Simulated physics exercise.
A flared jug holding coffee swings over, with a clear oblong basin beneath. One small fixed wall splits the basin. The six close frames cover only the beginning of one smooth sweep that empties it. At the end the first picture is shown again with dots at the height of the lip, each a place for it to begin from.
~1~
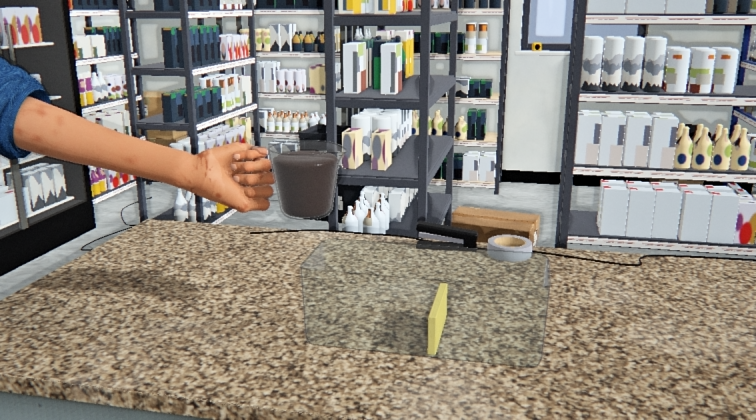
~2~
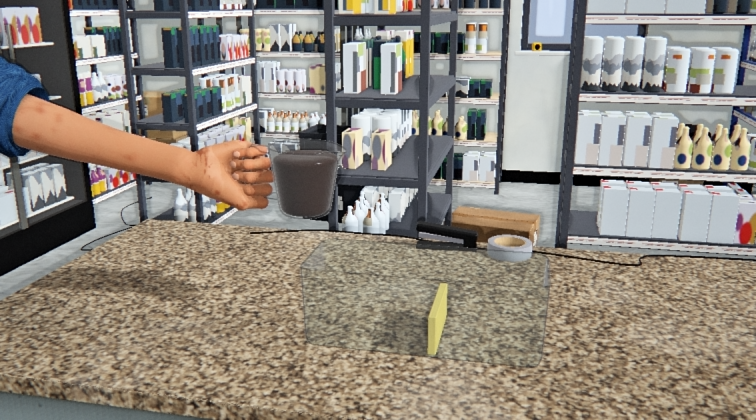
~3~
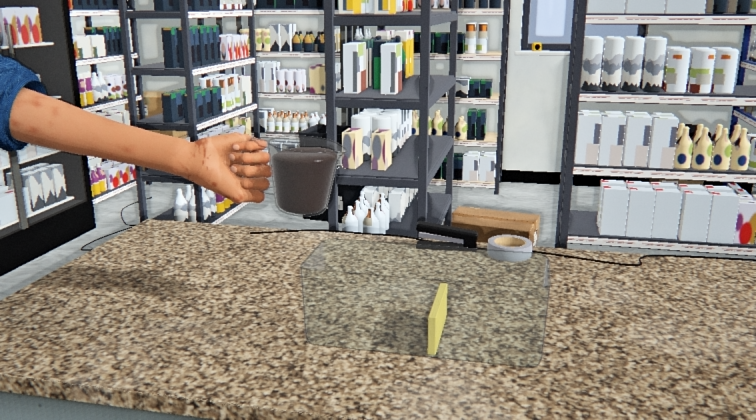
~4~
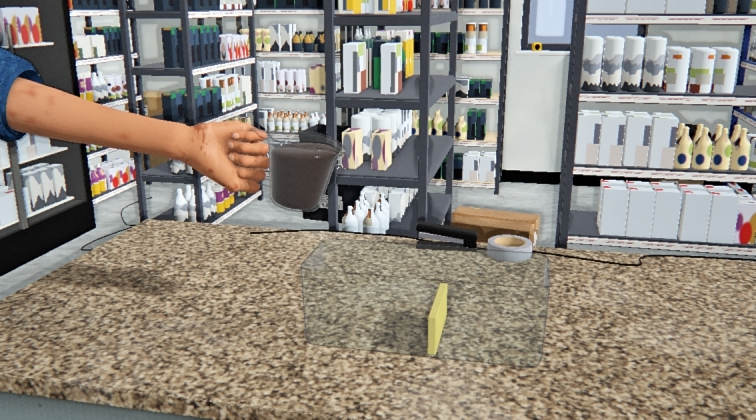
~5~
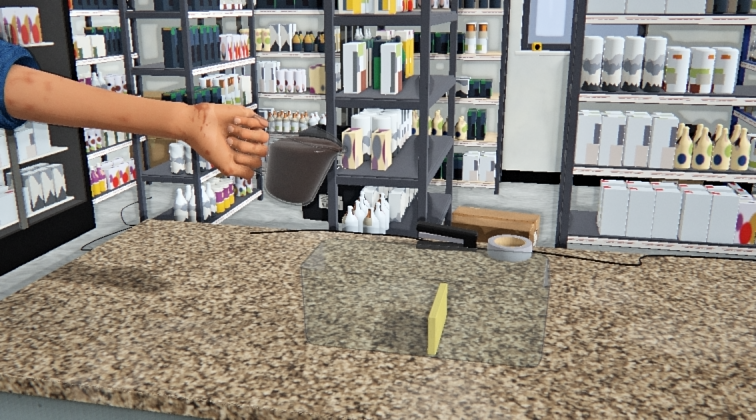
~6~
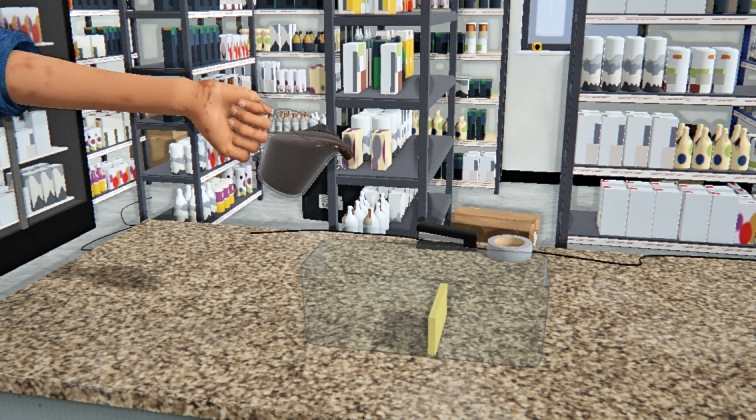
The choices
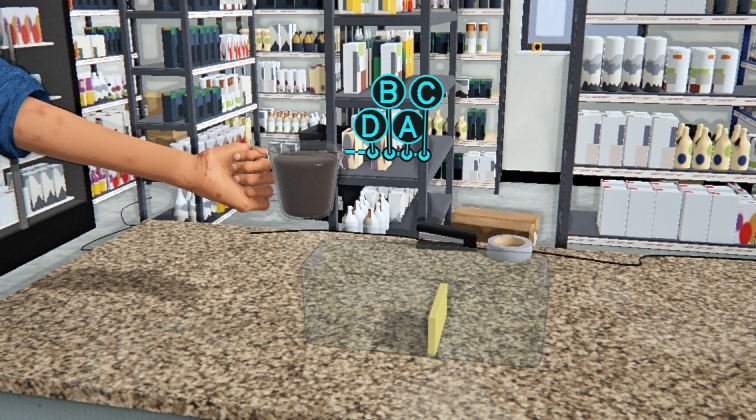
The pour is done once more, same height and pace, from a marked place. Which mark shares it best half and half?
The best spot is D.
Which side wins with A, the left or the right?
The right side.
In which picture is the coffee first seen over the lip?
Picture 6.
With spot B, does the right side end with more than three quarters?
Yes, it does.
On the marked copy, A at (406, 154); B at (389, 153); C at (424, 155); D at (372, 152).
Choosing A, about 4 % ends left of the wall and 95 % right of it.
Choosing B, about 12 % ends left of the wall and 87 % right of it.
Choosing C, about 2 % ends left of the wall and 97 % right of it.
Choosing D, about 49 % ends left of the wall and 49 % right of it.
